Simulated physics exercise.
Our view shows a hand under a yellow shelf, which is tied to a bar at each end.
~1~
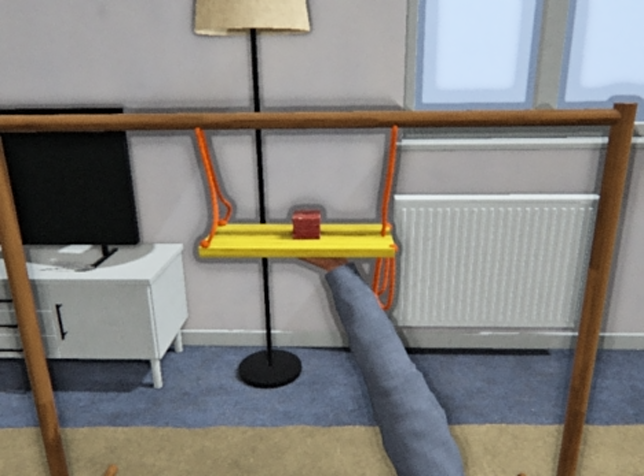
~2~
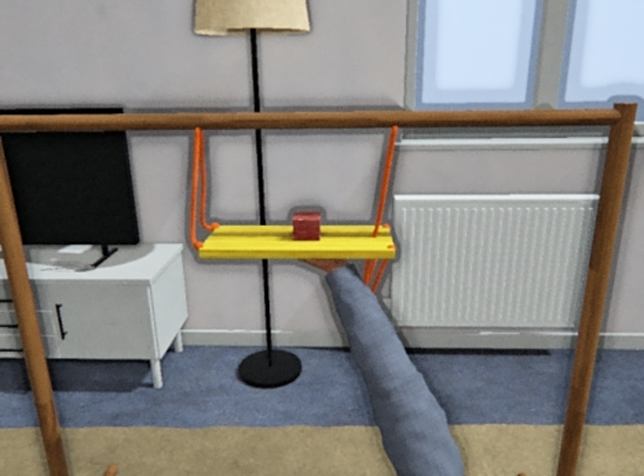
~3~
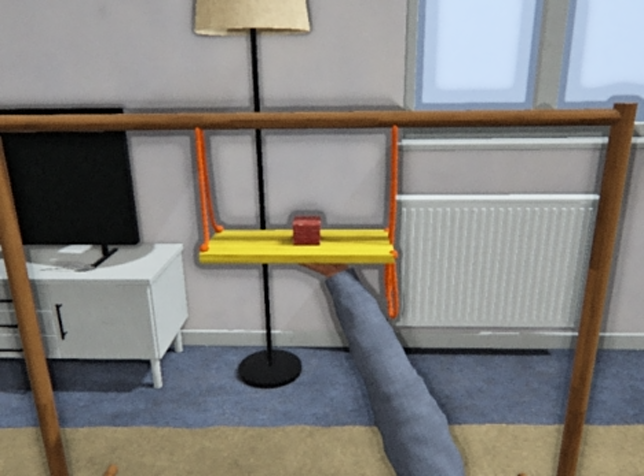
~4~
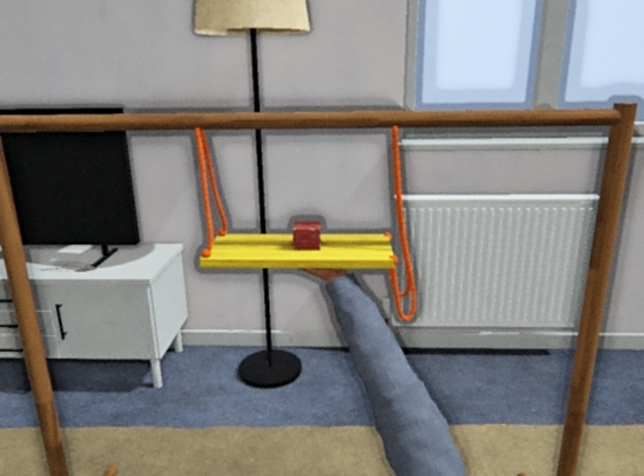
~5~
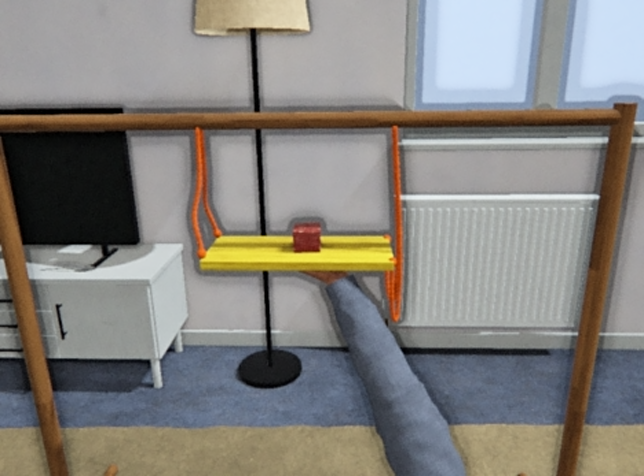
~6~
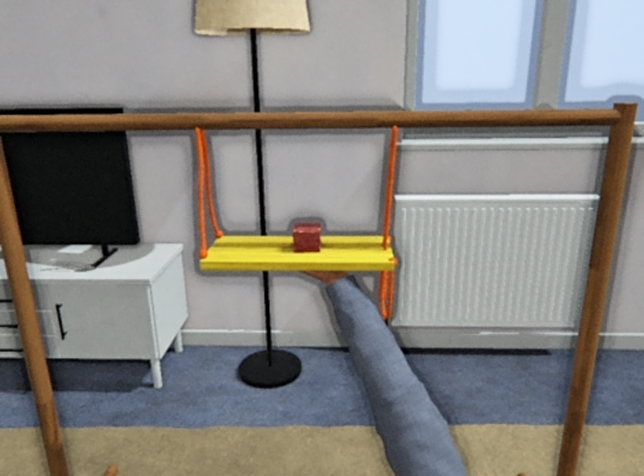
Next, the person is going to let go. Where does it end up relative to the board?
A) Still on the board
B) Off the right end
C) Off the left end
B.
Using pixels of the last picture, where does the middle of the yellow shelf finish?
Look near (282, 313) in the last picture.
Then, 0.60 s after the last picture, board tipped 38° down to the right; block falling.
Then, 1.20 s after the last picture, board tipped 47° down to the right; block on the floor.
At rest, board tipped 49° down to the right; block on the floor. The red block tumbles from the right end.
